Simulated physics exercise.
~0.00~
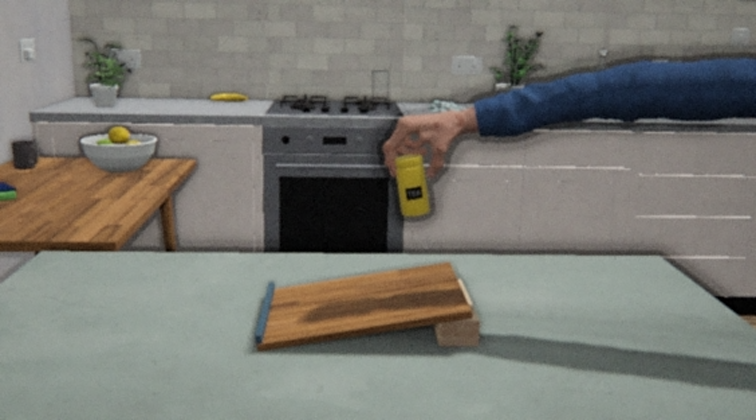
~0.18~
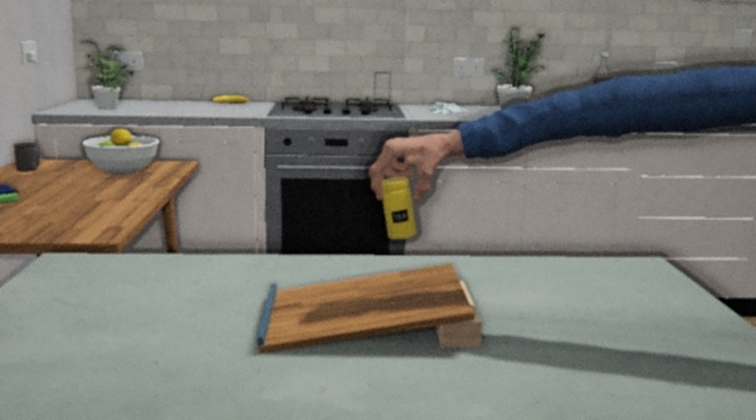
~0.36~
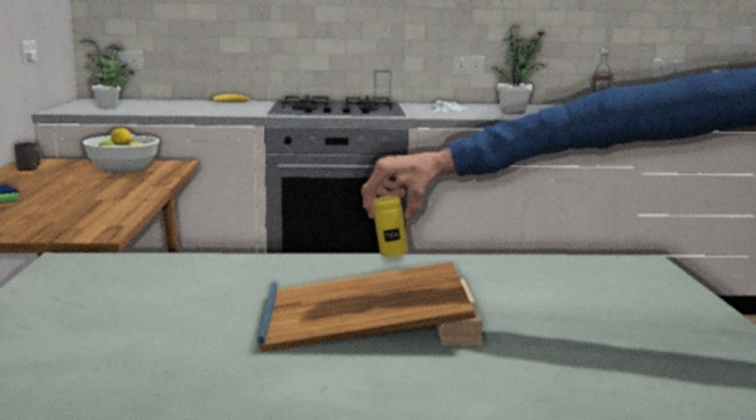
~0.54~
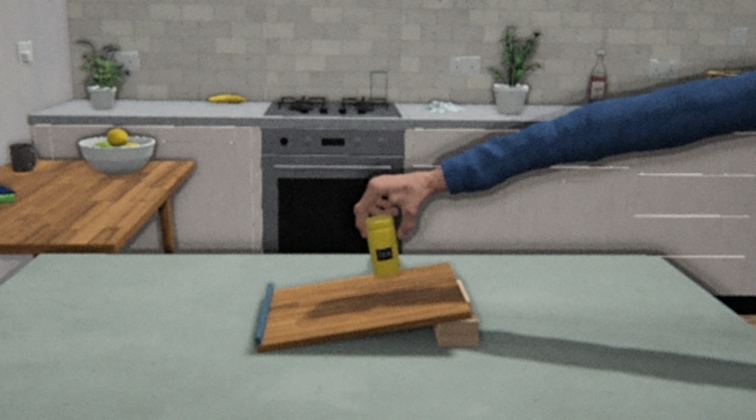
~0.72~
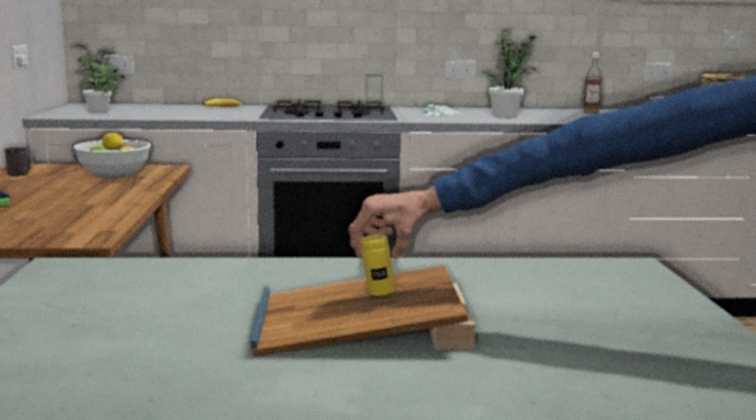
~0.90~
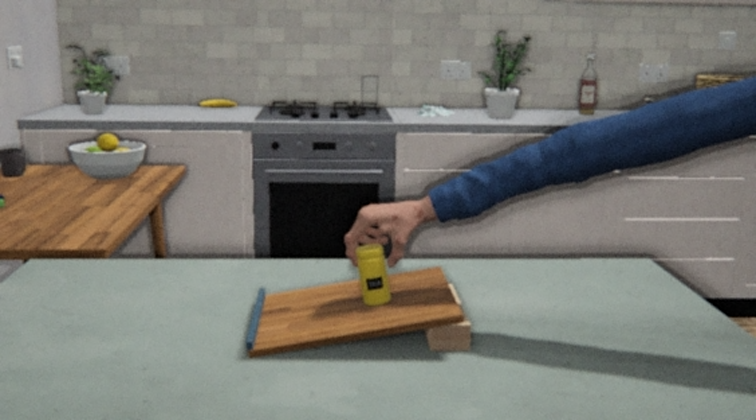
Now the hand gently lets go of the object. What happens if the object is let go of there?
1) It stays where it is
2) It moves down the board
Option 1: It stays where it is.
By 1.10 s, all is still.
By 1.40 s, yellow shaker resting near (373, 274).
When it is over (1.9 s), it is as before. End places, in pixels of the last picture, yellow shaker near (373, 274). The yellow shaker remains at rest.
